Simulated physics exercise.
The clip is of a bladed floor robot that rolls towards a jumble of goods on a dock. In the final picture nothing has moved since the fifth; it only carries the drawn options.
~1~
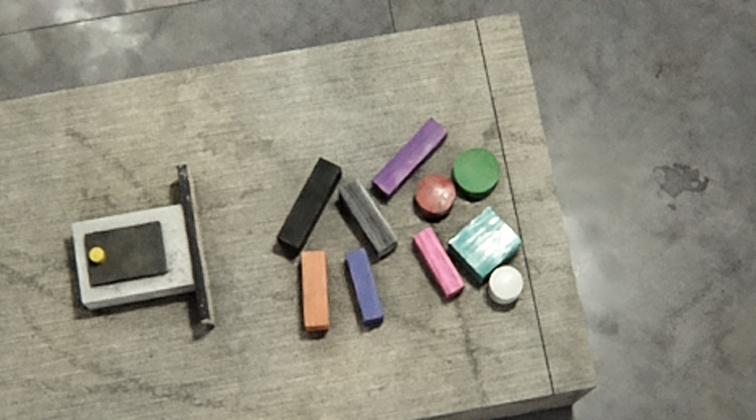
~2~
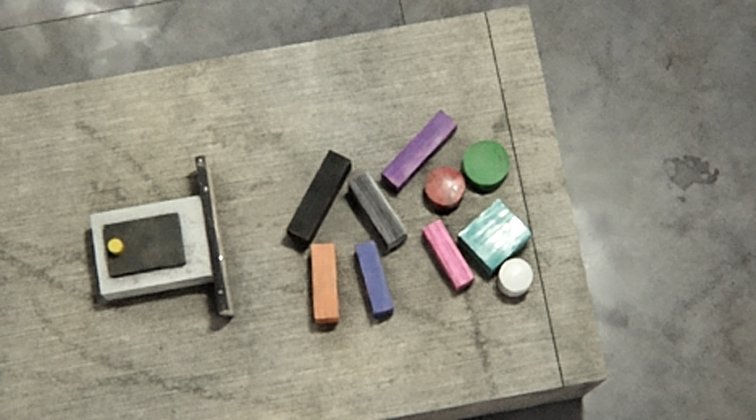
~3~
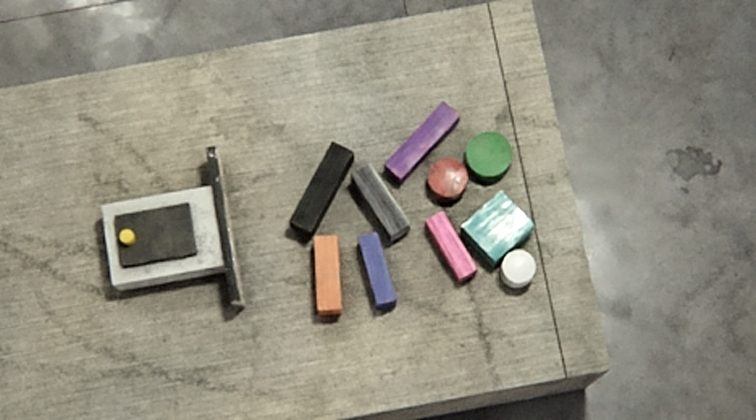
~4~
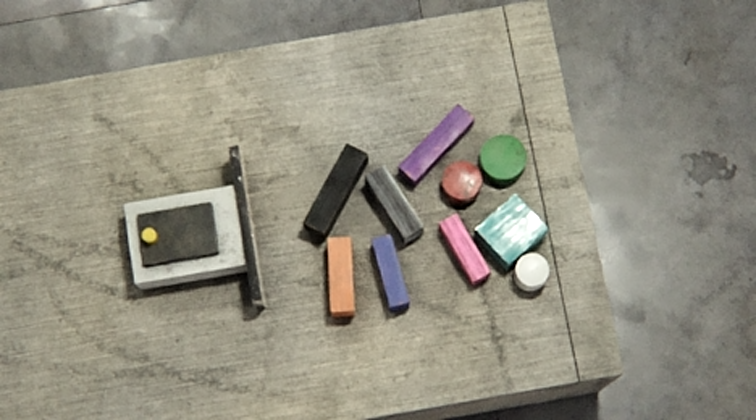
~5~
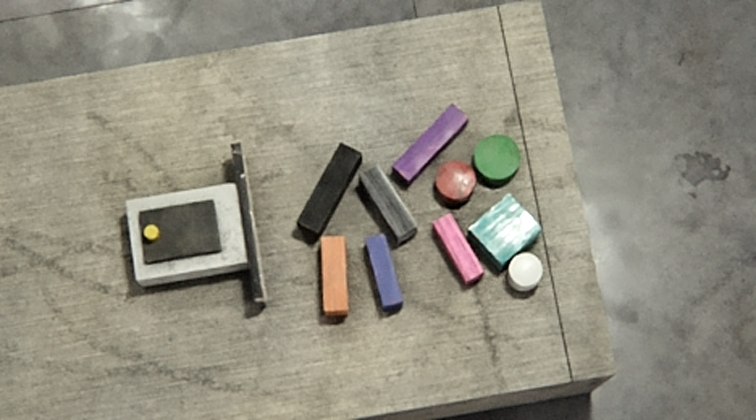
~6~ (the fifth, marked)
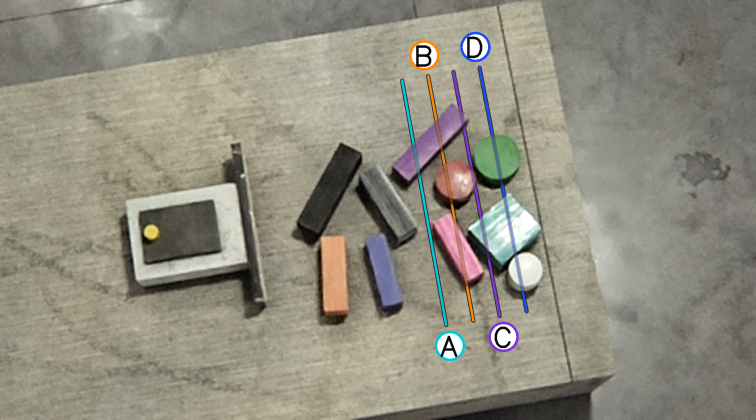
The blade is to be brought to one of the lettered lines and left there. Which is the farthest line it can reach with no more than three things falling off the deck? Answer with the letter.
No fourth one falls up to D.
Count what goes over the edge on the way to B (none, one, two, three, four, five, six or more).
The count is none.
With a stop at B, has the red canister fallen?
By then, no.
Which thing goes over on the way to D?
It is the turquoise crate.
On the marked copy, A at (424, 200); B at (450, 196); C at (476, 192); D at (503, 187).
With D. Early on, robot (278, 215); blue bar (389, 272); orange bar (367, 270).
Further on, robot (369, 199); turquoise crate (550, 232); green canister (530, 138).
At the end, robot (440, 187); turquoise crate over the edge; green canister (562, 110); one fallen.
As for the rest, A is within the limit but short; B is within the limit but short; C is within the limit but short.
